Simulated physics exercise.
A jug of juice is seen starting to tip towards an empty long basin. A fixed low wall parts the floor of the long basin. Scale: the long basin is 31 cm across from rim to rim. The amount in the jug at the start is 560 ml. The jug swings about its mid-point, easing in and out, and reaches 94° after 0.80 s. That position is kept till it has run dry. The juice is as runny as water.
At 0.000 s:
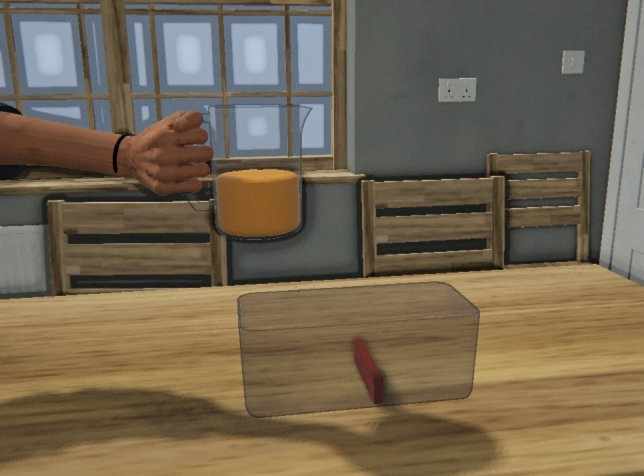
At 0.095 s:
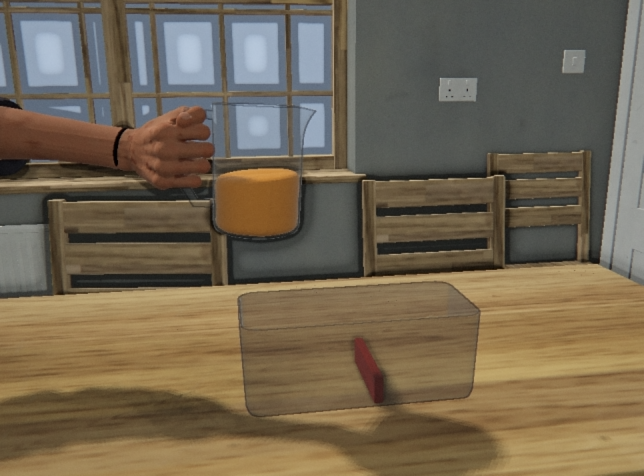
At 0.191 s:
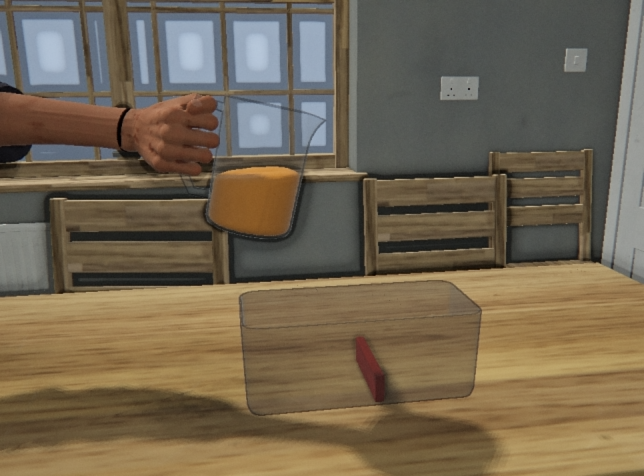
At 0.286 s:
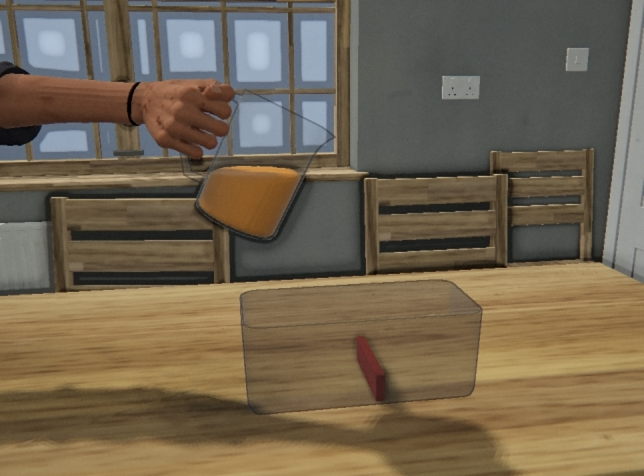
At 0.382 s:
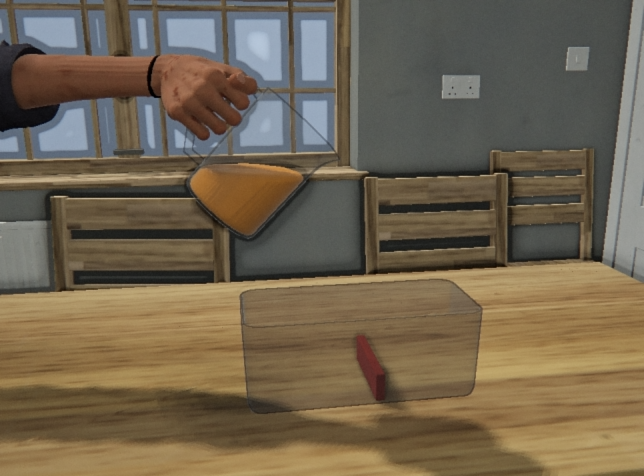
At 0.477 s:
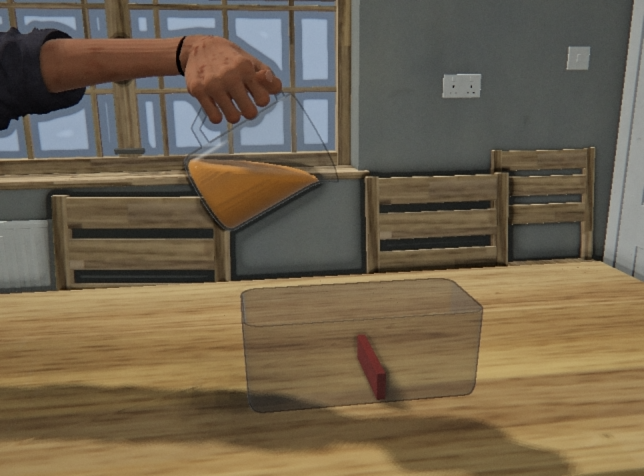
At a wooden table by a window, a hand held a glass jug of orange juice above a clear, empty basin with a red divider, then steadily tilted the jug far over to the right.
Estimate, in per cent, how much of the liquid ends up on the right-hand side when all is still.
86 %.
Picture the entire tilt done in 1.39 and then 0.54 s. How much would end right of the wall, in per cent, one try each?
I'd expect close to 85 per cent and then close to 85 per cent.
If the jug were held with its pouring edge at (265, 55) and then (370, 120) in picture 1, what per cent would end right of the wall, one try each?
Try 1: 30 %; try 2: 55 %.
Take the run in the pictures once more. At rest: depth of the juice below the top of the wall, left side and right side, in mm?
About 36 mm on the left, about 8 mm on the right.
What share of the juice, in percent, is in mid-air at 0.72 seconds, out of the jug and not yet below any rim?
I'd put it at about 22 percent.
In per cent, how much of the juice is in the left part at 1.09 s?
Roughly 3 in a hundred.
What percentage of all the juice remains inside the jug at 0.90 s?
About 40 percent.
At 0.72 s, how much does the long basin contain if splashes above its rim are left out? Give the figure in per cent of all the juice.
Estimate - around 2 in a hundred parts.
By 0.72 s the tilt is 92° and 76 per cent is still to pour, 1 is left of the wall and 2 right of it.
By 0.90 s the tilt is 94° and 40 per cent is still to pour, 0 is left of the wall and 36 right of it.
By 1.09 s the tilt is 94° and 20 per cent is still to pour, 3 is left of the wall and 62 right of it.
By 1.30 s the tilt is 94° and 9 per cent is still to pour, 6 is left of the wall and 77 right of it.
At rest 11 per cent lies left of the wall, 86 right of it and 2 outside.
